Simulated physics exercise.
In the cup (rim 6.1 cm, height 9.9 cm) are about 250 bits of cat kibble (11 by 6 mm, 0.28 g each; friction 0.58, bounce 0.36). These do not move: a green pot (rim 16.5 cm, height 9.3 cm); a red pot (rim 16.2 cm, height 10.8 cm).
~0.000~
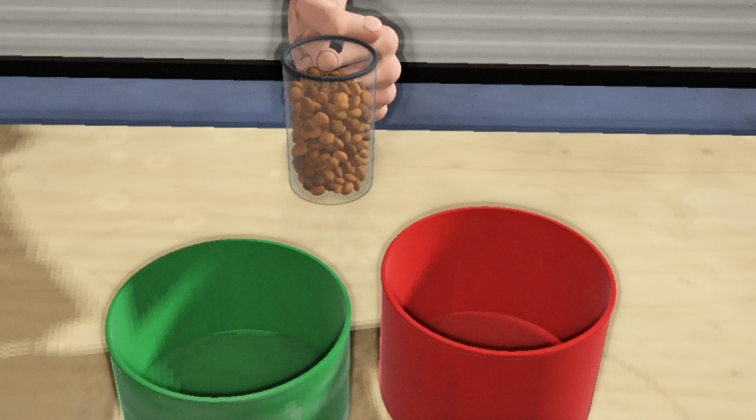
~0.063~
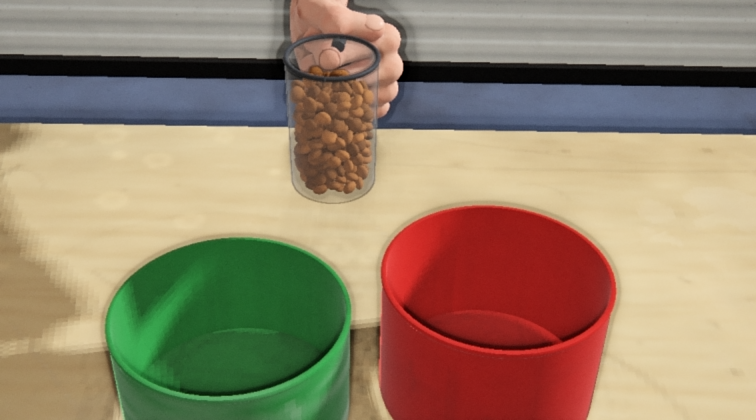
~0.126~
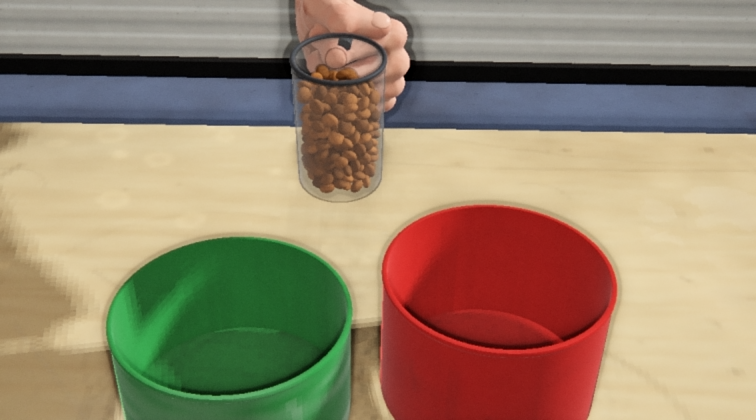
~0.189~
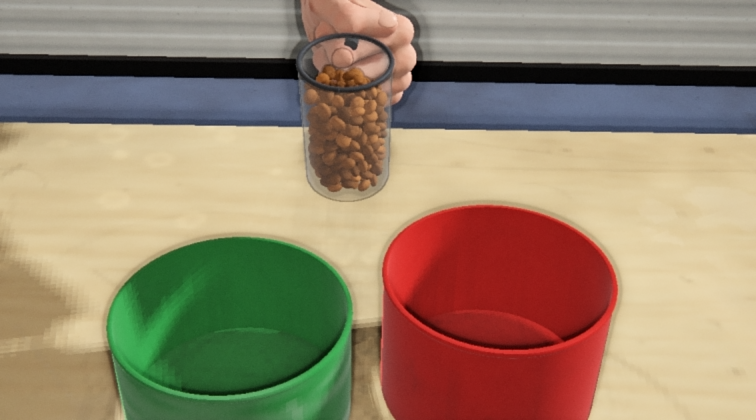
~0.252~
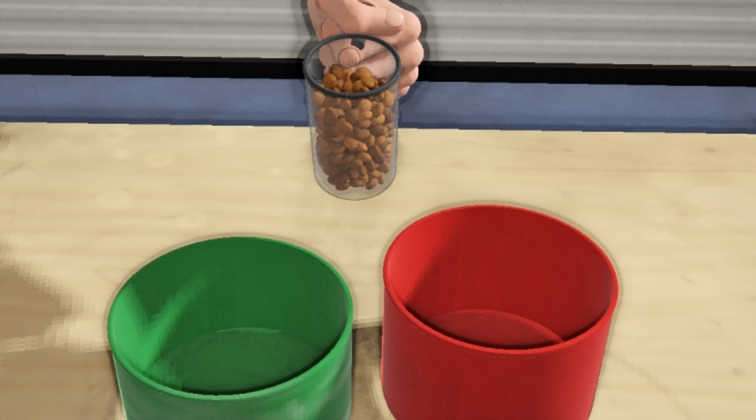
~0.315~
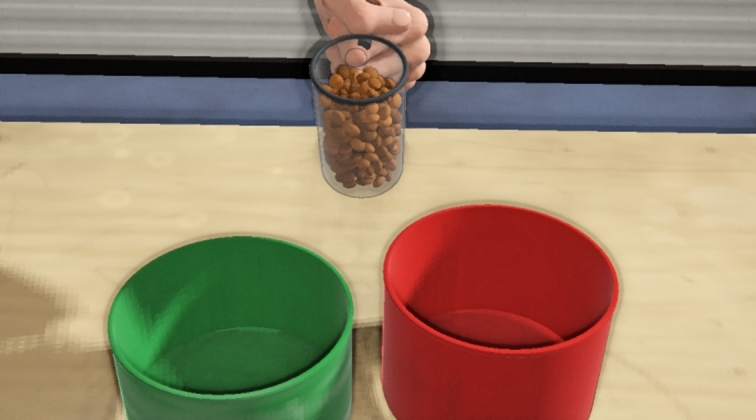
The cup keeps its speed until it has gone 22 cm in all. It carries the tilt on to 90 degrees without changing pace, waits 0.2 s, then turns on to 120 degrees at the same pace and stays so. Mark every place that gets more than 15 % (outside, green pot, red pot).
Outside everything: No; in the green pot: No; in the red pot: Yes.
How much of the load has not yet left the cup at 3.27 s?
About 0 per cent.
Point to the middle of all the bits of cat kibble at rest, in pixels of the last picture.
Near (547, 397).
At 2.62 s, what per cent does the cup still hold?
Roughly 20 per cent.
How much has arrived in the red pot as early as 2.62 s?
Near 80 per cent so far.
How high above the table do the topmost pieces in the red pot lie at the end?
Some 3.5 cm.
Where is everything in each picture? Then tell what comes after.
In the first frame, cup at (330, 100); tilt 0 degrees; moved 0.0 cm; lip at (324, 80); top of the load at (324, 80); green pot at (230, 311); red pot at (498, 273).
In the second frame, cup at (332, 100); tilt 1 degrees; moved 0.1 cm; lip at (326, 79); top of the load at (326, 79).
In the third frame, cup at (339, 103); tilt 4 degrees; moved 0.6 cm; low side front; lip at (332, 83); top of the load at (334, 78).
In the fourth frame, cup at (346, 108); tilt 8 degrees; moved 1.0 cm; low side front; lip at (339, 89); top of the load at (341, 78).
In the fifth frame, cup at (354, 113); tilt 13 degrees; moved 1.5 cm; low side front; lip at (347, 95); top of the load at (348, 78).
In the sixth frame, cup at (361, 118); tilt 17 degrees; moved 1.9 cm; low side front; lip at (354, 101); top of the load at (355, 78); green pot at (232, 309); red pot at (500, 271). It turns about 65 degrees a second.
Then, at 1.20 s, tilt 75 degrees; cup 100 %; middle of all pieces near (453, 121).
Then, at 1.94 s, tilt 102 degrees; red pot 5 %, cup 95 %; middle of all pieces near (530, 127).
After 2.62 s, tilt 120 degrees; red pot 80 %, cup 20 %; middle of all pieces near (555, 334).
Then, at 3.27 s, tilt 120 degrees; outside 10 %, red pot 90 %; middle of all pieces near (546, 394).
By 3.8 s all is still; outside 10 %, red pot 90 %, cup 0 %, green pot 0 %.
